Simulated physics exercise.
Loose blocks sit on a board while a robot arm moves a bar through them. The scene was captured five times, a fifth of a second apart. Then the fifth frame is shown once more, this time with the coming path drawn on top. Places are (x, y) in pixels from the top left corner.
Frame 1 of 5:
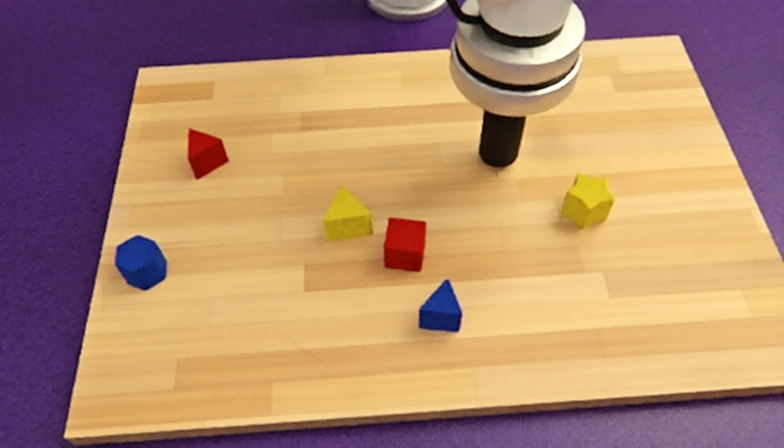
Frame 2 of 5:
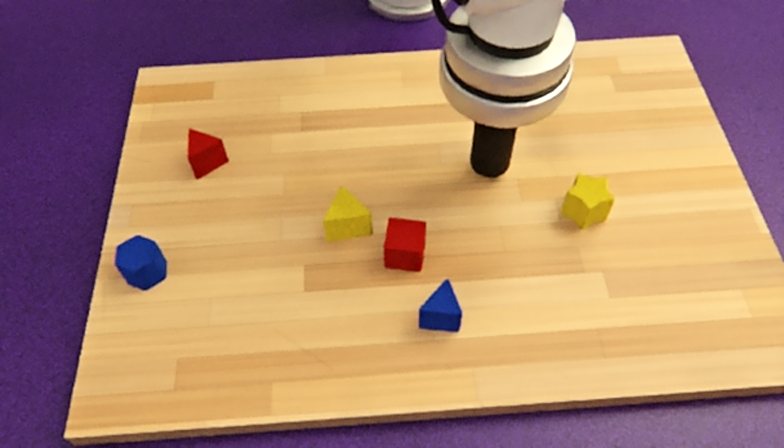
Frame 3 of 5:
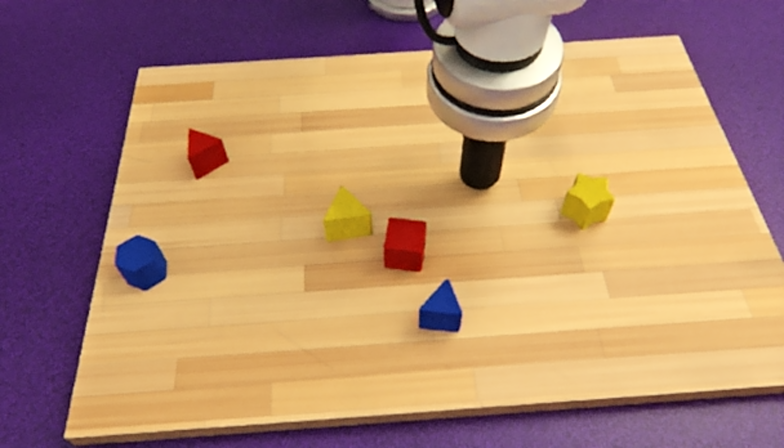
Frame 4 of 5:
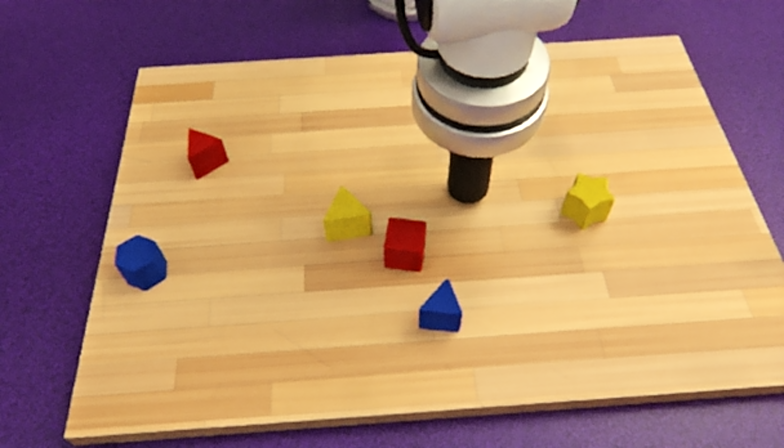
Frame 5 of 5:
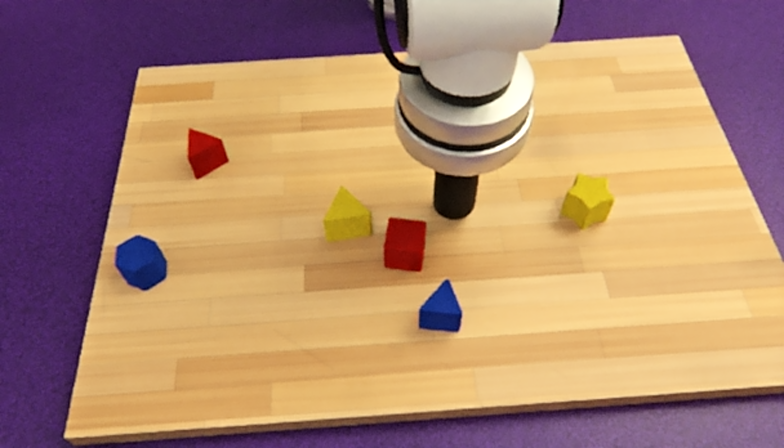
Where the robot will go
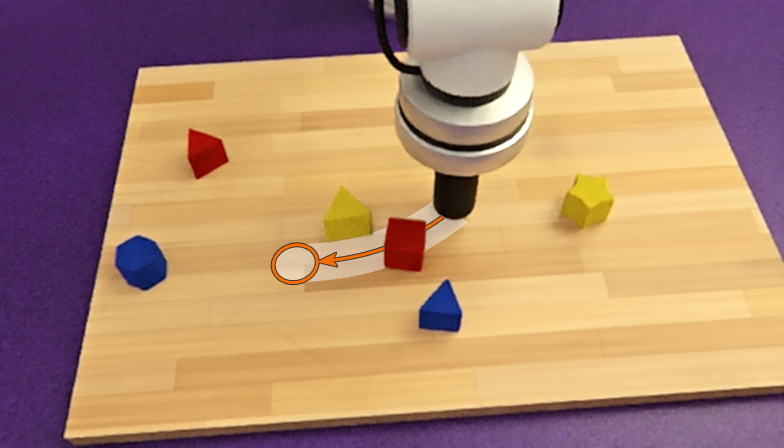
A robot arm moves its black bar steadily down and to the left across a wooden board, nearing the red square block, while the yellow, blue and red blocks scattered around the board stay still.
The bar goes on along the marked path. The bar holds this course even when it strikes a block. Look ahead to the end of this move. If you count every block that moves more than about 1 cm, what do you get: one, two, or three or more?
Shifted over 1 cm: One.
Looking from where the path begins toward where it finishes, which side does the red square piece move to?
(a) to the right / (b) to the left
Letter b.
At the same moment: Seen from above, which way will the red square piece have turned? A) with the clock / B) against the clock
Choice B: Against the clock.
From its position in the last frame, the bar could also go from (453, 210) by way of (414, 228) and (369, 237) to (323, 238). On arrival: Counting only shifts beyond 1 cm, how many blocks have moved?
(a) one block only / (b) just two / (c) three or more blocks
b
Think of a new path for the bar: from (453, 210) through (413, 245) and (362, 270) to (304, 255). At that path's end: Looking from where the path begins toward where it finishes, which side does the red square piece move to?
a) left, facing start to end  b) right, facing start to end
The correct letter is a.
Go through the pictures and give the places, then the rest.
Bar tip at (498, 154); block tops, yellow triangular block at (345, 206); red square piece at (405, 234); blue triangular block at (443, 300), in the first frame.
Bar at (490, 163); blocks unchanged, in the second frame.
Bar at (480, 175); blocks unchanged, in the third frame.
Bar at (468, 188); blocks unchanged, in the fourth frame.
Bar at (454, 204); yellow triangular block at (345, 206); red square piece at (405, 234); blue triangular block at (443, 300), in the fifth frame.
Path on the board, from (453, 210) over (408, 238) and (354, 257) to (295, 263).
On the path given first. One third of the way, bar at (408, 233); red square piece at (388, 249).
Two thirds of the way, bar at (352, 252); yellow triangular block at (342, 205); red square piece at (366, 271), turned 20° anticlockwise.
At the end, bar at (294, 258); yellow triangular block at (342, 205); red square piece at (366, 271), turned 20° anticlockwise; blue triangular block in place.
